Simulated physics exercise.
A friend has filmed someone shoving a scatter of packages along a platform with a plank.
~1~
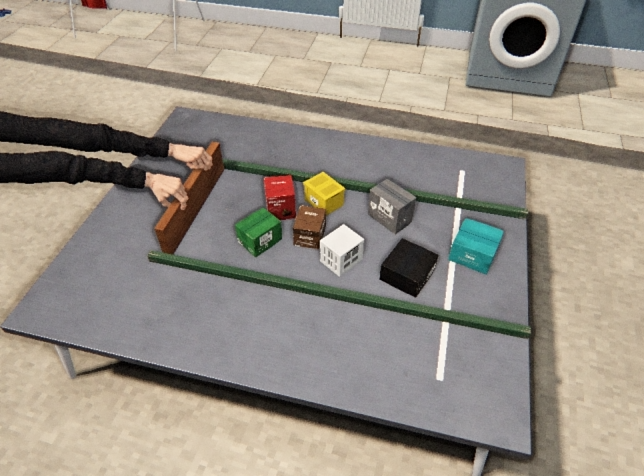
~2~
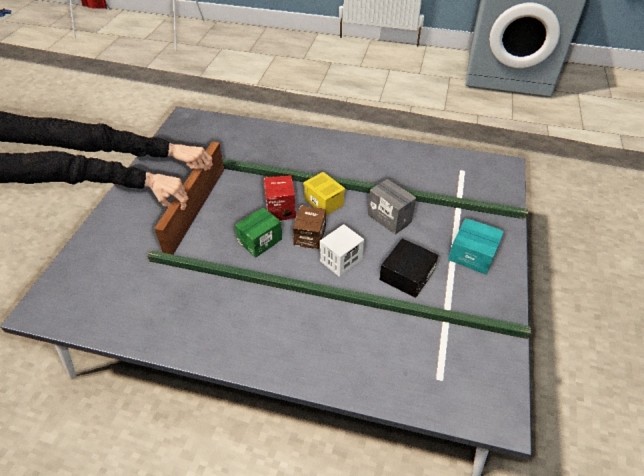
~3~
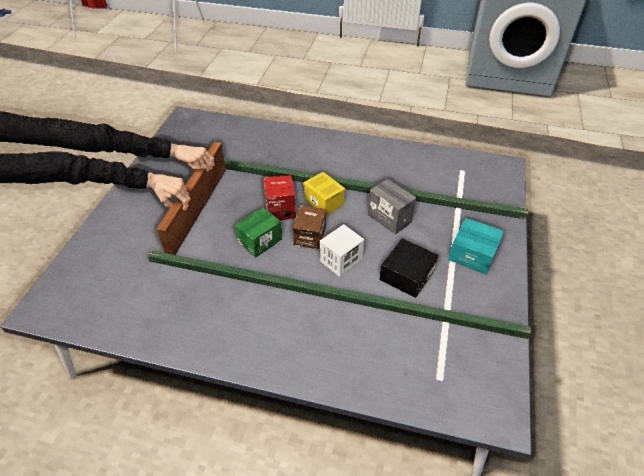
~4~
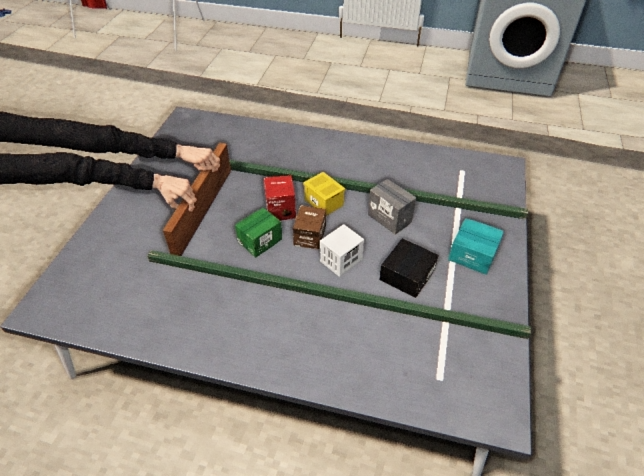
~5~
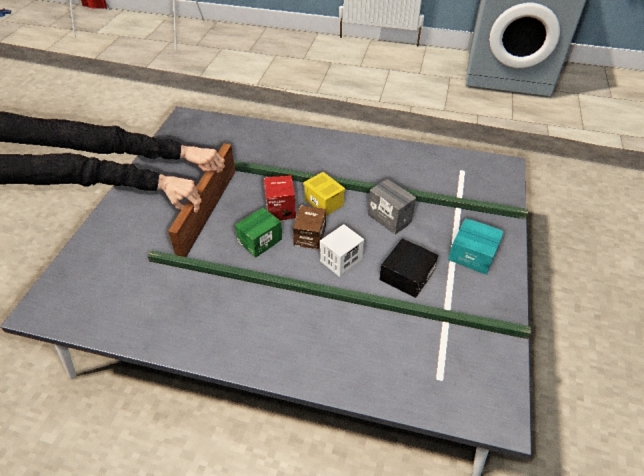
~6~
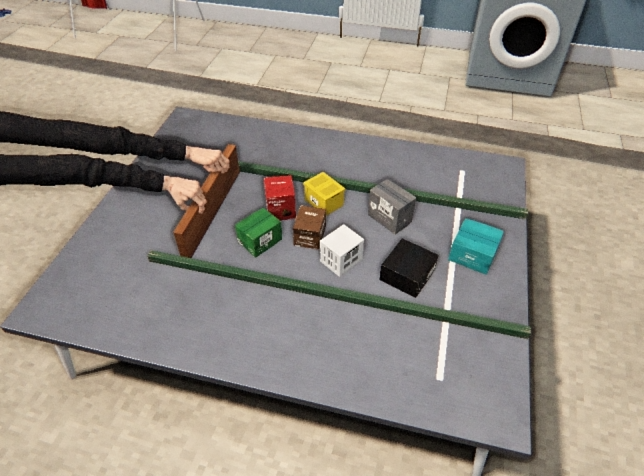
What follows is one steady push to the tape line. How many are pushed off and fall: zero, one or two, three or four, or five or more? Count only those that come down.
The number that fall off is one or two.
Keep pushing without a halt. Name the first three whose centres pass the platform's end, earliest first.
The order is the turquoise box, the grey parcel, the black parcel.
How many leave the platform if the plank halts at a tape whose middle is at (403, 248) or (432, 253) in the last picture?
In that order 0 and 0.
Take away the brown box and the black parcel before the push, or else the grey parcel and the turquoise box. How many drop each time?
Fallen: 1, and 0 in the other try.
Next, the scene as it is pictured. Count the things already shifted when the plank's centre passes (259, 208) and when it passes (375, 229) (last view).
At the one place 2, at the other 7.
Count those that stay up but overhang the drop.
That would be 1.
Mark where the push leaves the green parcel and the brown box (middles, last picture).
First (469, 263), then (500, 261).
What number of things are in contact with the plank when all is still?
In contact: 4.
Soon after, none off yet; turquoise box at rest near (476, 246); black parcel at rest near (409, 268); grey parcel at rest near (391, 207).
By the end, the number that fall off is one or two; fallen, turquoise box.
